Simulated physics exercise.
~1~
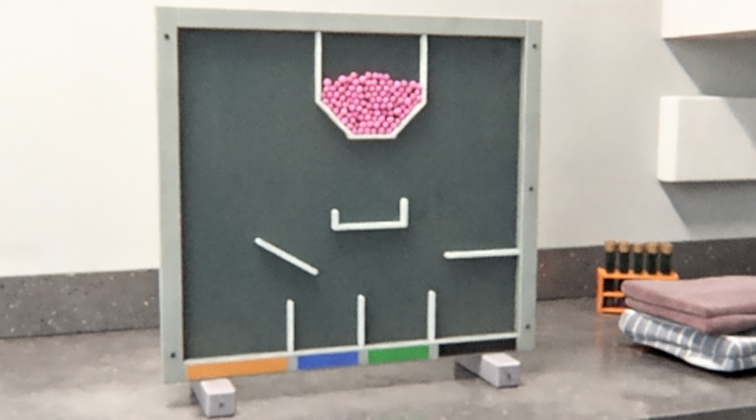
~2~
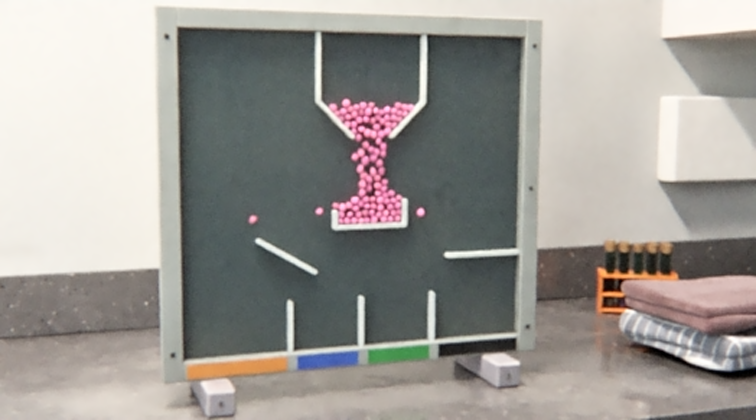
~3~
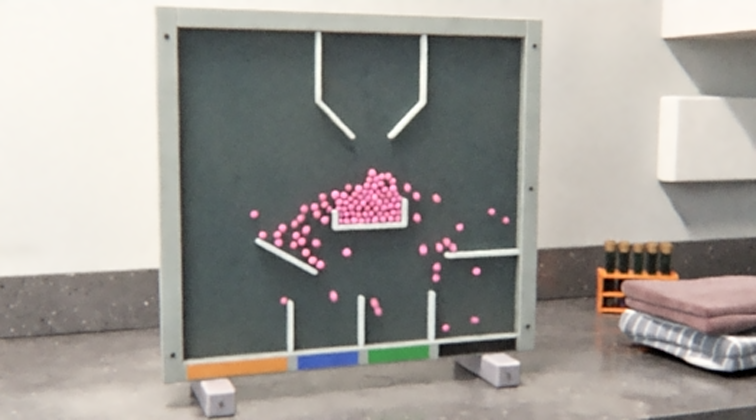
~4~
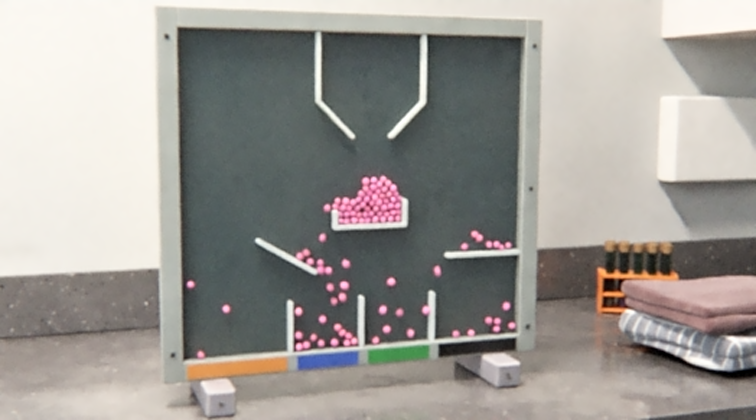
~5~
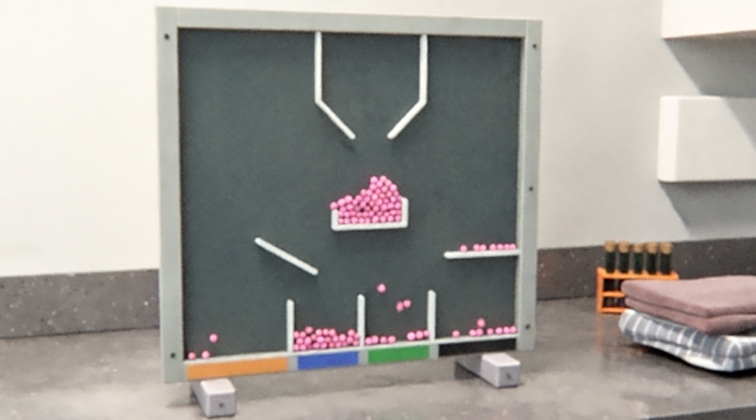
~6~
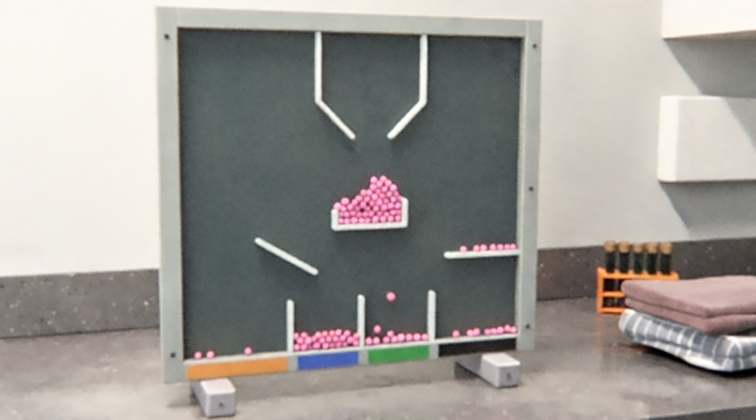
The video shows pink beads pouring from a hopper onto a tray in an upright case, piling up and spilling over both sides. Many remain on the tray and some on the right ledge, while the blue bin collects the most and orange, green and black hold fewer.
